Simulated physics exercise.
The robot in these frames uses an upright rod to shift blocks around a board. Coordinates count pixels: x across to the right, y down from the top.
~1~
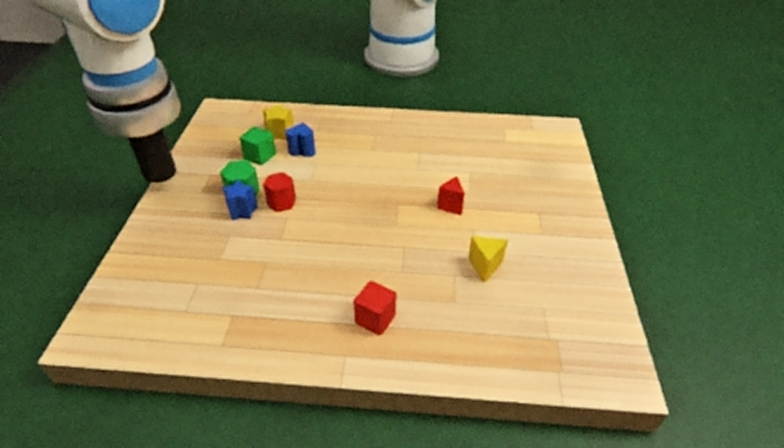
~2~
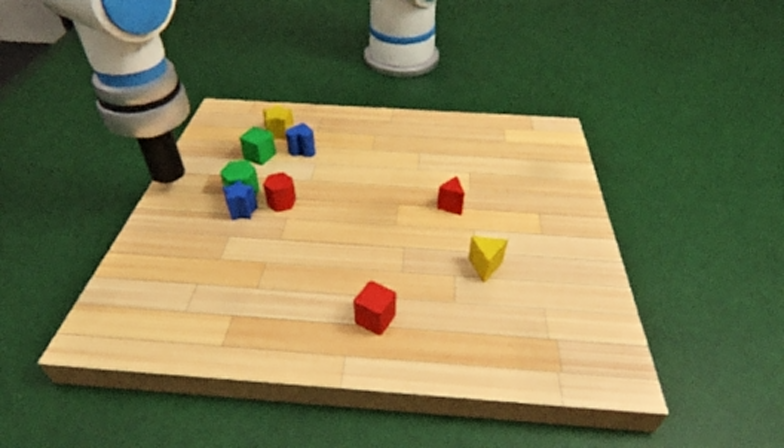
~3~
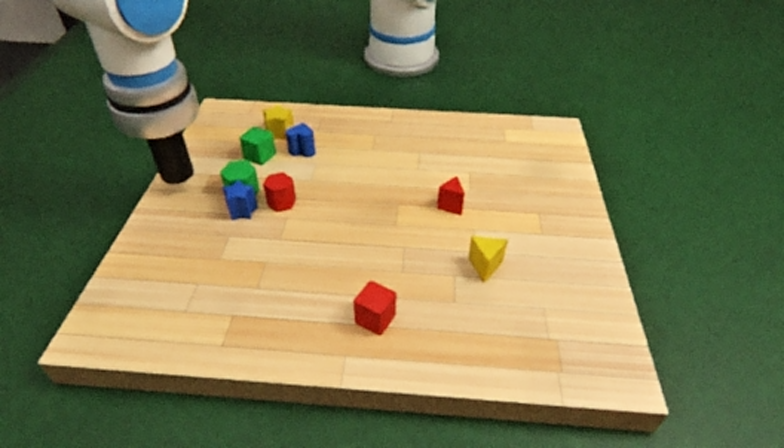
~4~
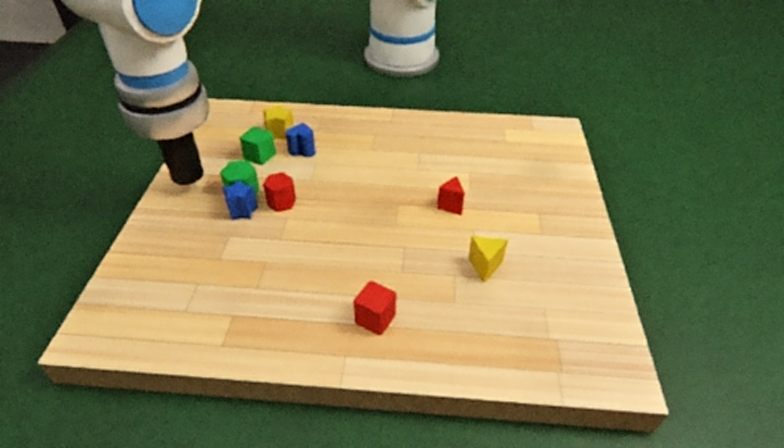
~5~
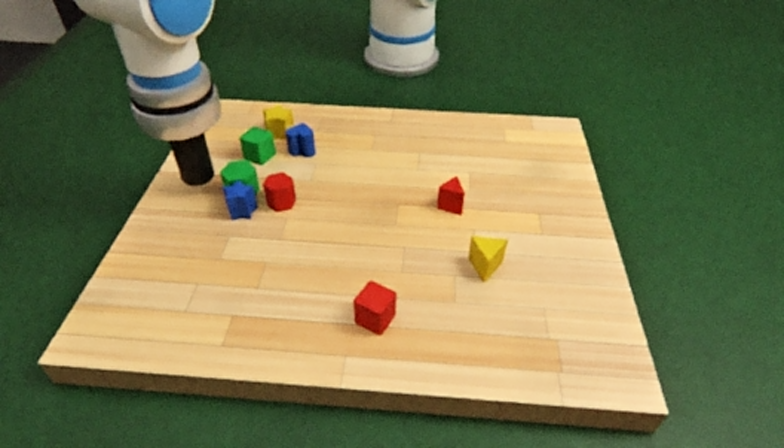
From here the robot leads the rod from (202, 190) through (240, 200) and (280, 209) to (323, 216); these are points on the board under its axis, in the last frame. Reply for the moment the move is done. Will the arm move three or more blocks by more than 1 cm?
Yes
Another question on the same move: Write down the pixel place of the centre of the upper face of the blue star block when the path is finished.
Its top middle will sit at (255, 202).
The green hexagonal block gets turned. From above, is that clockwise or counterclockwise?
It rotates counterclockwise.
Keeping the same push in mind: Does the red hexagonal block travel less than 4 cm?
No - that is not the case.
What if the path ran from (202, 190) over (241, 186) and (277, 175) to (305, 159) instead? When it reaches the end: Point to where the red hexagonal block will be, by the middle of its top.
The middle of its upper face should be somewhere near (297, 185).
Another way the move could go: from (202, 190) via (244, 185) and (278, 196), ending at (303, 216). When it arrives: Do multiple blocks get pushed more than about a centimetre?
It seems so.
What follows on the original path. One third of the way, rod (237, 187); blue star block (242, 194), turned 15° clockwise; green hexagonal block (266, 169), turned 45° anticlockwise; red hexagonal block (287, 180), turned 30° clockwise.
Two thirds of the way, rod (278, 196); blue star block (255, 202), turned 75° clockwise; green hexagonal block (284, 166), turned 90° anticlockwise; red hexagonal block (306, 179), turned 80° clockwise.
At the end, rod (321, 203); blue star block (255, 202), turned 75° clockwise; green hexagonal block (284, 166), turned 90° anticlockwise; green square block in place; red hexagonal block (332, 176), turned 35° clockwise.
